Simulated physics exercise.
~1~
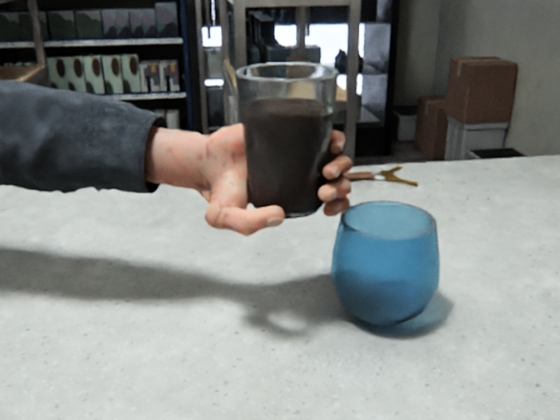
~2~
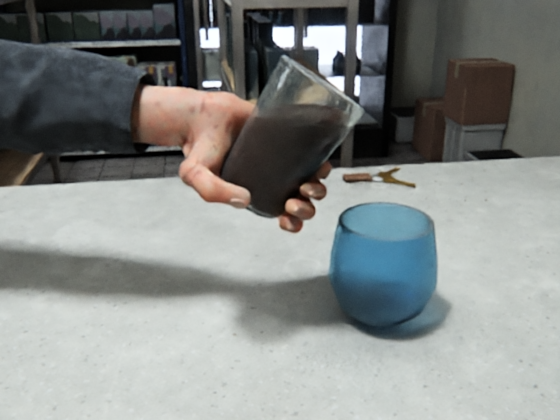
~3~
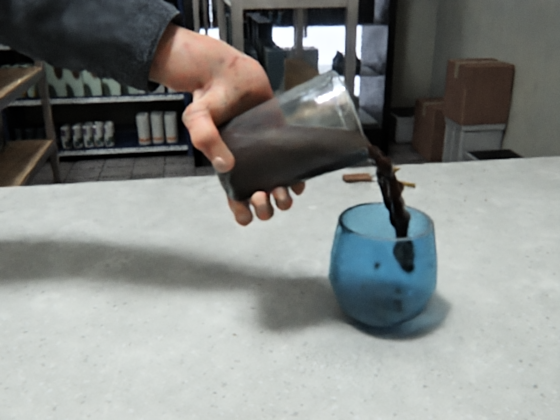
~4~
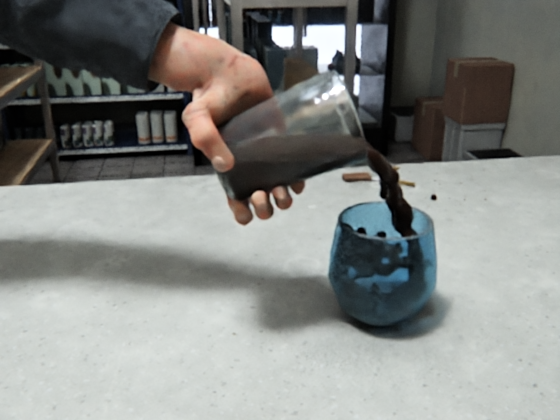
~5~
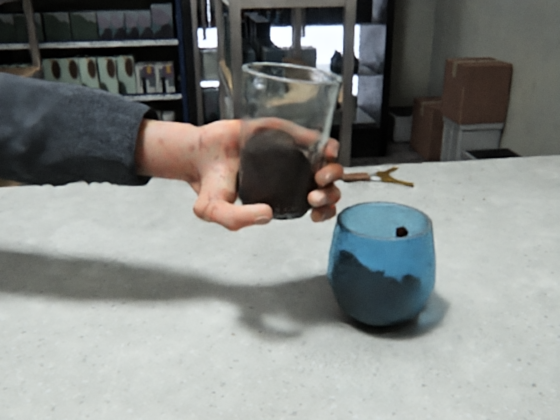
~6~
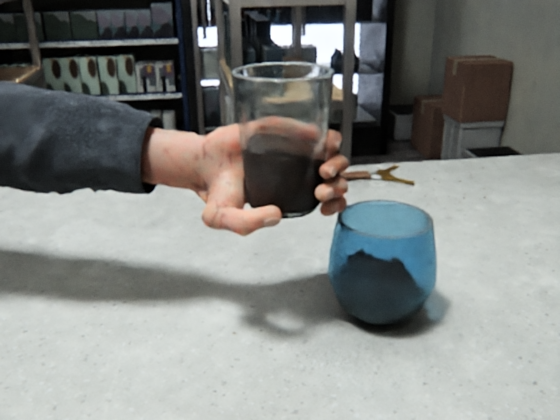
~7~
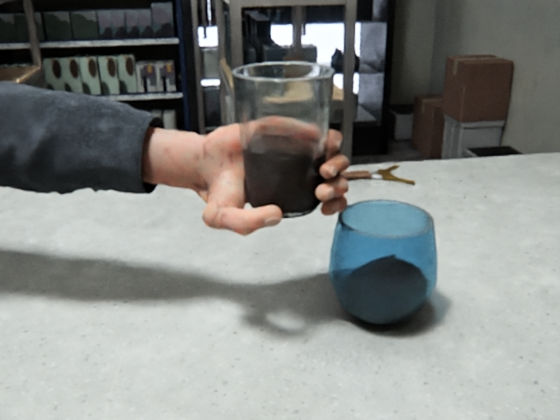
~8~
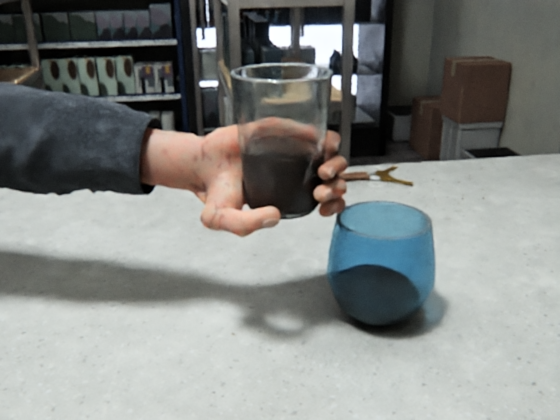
A hand in a dark sleeve reaches in from the left, holding a clear drinking glass of dark coffee above a pale grey counter, seen from the front by a slightly swaying camera. To its right stands an empty, translucent blue, round-bellied glass, with a small forked brown object behind it and shelves and cardboard boxes beyond. The hand tips the drinking glass steeply to the right, and coffee streams into the blue glass, splashing inside. The hand then turns it upright again. The coffee settles, leaving both glasses partly filled.
